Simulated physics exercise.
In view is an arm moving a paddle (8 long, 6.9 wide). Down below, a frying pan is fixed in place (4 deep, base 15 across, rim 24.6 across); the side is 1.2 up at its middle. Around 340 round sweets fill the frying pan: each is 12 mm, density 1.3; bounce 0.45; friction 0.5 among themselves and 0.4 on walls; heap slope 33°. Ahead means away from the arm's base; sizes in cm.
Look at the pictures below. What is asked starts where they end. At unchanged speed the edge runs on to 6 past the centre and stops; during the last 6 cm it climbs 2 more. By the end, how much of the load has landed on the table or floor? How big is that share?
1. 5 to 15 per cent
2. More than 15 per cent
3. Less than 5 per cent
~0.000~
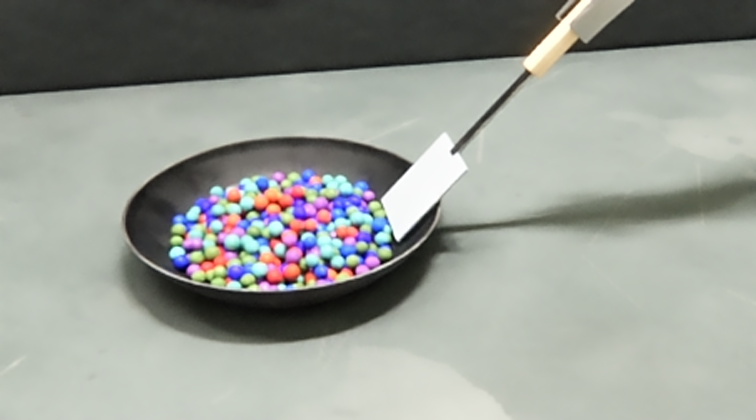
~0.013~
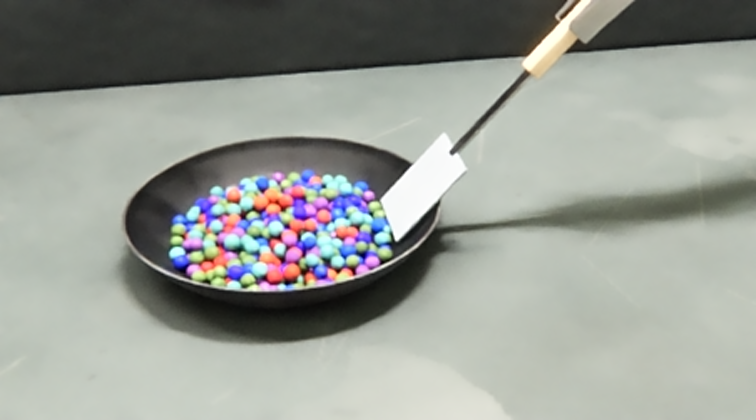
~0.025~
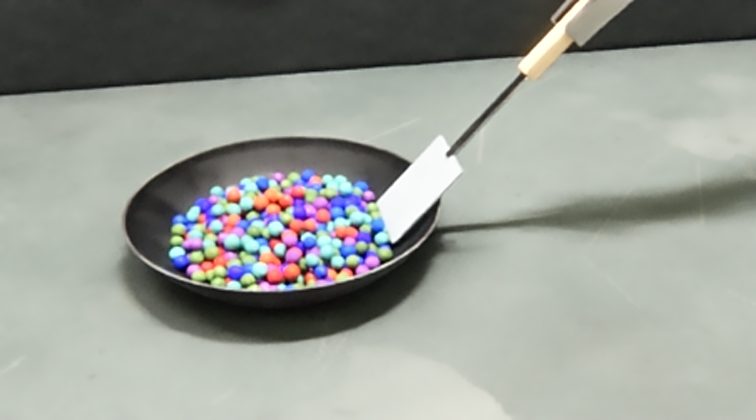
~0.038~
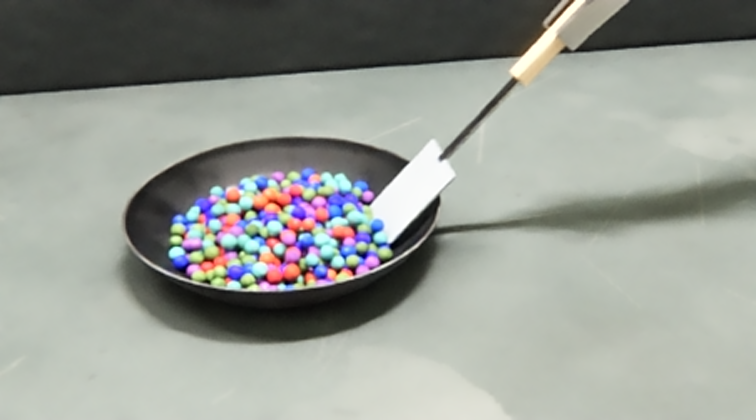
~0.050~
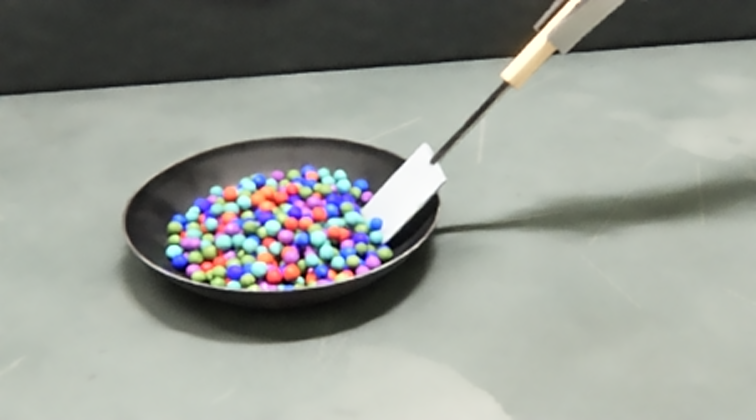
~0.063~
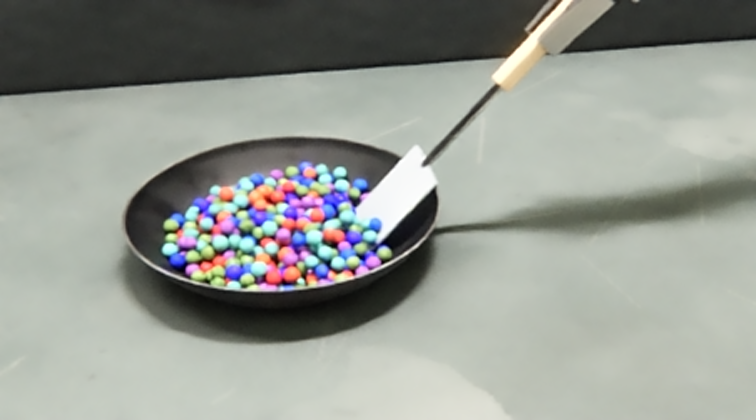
(3) Less than 5 per cent.
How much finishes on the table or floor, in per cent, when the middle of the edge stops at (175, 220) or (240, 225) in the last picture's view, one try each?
Try 1: Approx. 15 %; try 2: Approx. 0 %.
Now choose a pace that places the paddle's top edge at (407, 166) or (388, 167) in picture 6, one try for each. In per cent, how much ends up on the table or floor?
Respectively, some 5 and 15 per cent.
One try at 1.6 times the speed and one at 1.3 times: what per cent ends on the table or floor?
5 and 0 %.
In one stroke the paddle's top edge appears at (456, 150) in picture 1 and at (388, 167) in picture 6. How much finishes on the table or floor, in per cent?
I'd put it at roughly 15 per cent.
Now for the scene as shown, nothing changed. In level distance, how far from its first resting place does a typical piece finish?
About 3 centimetres.
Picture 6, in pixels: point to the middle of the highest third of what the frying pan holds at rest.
Somewhere near (184, 221) in the last picture.
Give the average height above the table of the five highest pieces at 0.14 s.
Roughly 3 cm above the table.
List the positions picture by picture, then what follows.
The first picture shows the paddle top edge at (456, 150), sloping 47°; upper third of the load around (288, 222), from x 175 to 385, top at y 175; 339 in the frying pan.
The second picture shows the paddle top edge at (455, 151), sloping 47°; upper third of the load around (288, 222), from x 175 to 385, top at y 175.
The third picture shows the paddle top edge at (451, 153), sloping 47°; upper third of the load around (288, 224), from x 175 to 385, top at y 175.
The fourth picture shows the paddle top edge at (444, 157), sloping 47°; upper third of the load around (293, 222), from x 175 to 385, top at y 175.
The fifth picture shows the paddle top edge at (435, 161), sloping 47°; upper third of the load around (290, 220), from x 175 to 385, top at y 175.
The sixth picture shows the paddle top edge at (427, 163), sloping 47°; upper third of the load around (285, 221), from x 170 to 385, top at y 170; 339 in the frying pan.
After 0.14 s, sloping 47°, highest piece 3 above the table; 339 in the frying pan.
After 0.22 s, sloping 47°, highest piece 5 above the table; 339 in the frying pan.
After 0.46 s, sloping 47°, highest piece 6 above the table; 337 in the frying pan, 1 on the table or floor, 1 on the blade or in flight.
After 1.51 s, sloping 47°, highest piece 5 above the table; 337 in the frying pan, 2 on the table or floor.
In the end, 337 in the frying pan, 2 on the table or floor. That is 1 % on the table or floor.
